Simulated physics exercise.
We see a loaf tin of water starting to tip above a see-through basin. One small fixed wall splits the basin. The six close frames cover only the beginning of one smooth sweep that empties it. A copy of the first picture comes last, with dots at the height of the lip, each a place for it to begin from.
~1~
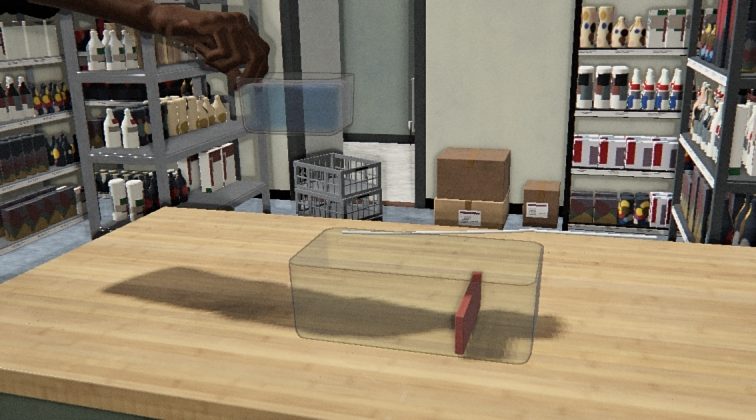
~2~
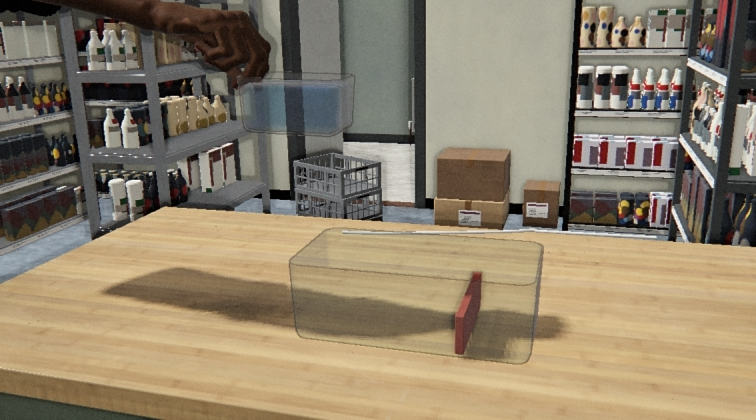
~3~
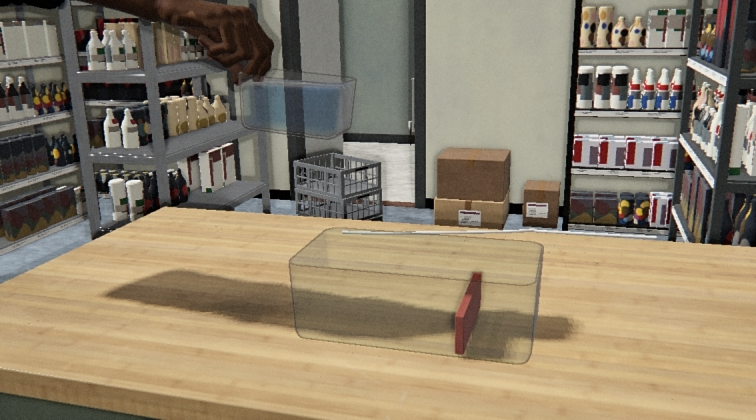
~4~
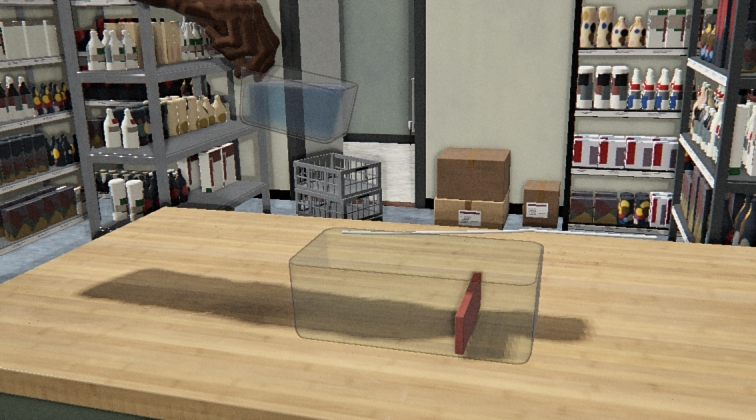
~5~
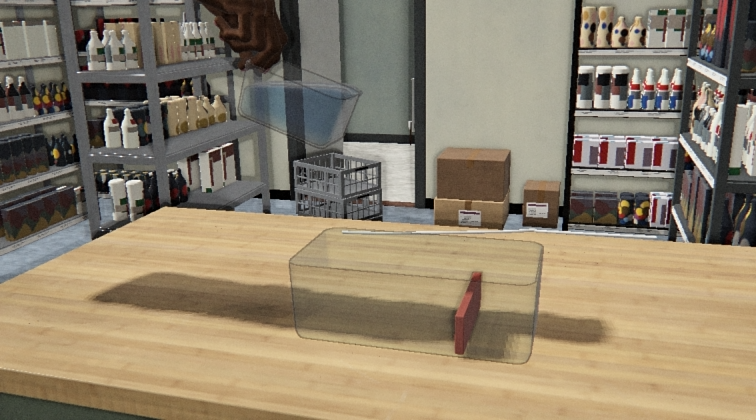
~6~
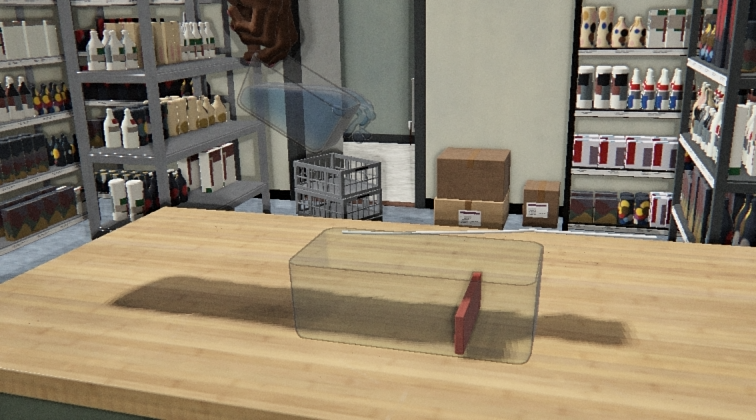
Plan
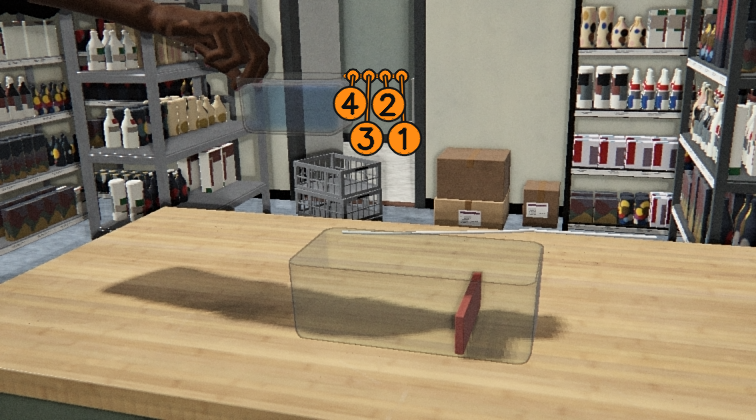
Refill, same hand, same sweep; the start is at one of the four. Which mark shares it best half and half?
Dot 1.
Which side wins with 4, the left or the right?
The left side.
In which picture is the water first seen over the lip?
In picture 5.
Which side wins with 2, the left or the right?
More ends on the left.
On the marked copy, 1 at (401, 76); 2 at (385, 76); 3 at (368, 76); 4 at (352, 76).
If 1 is chosen, about 51 % ends left of the wall and 48 % right of it.
If 2 is chosen, about 84 % ends left of the wall and 14 % right of it.
If 3 is chosen, about 96 % ends left of the wall and 3 % right of it.
If 4 is chosen, about 96 % ends left of the wall and 3 % right of it.
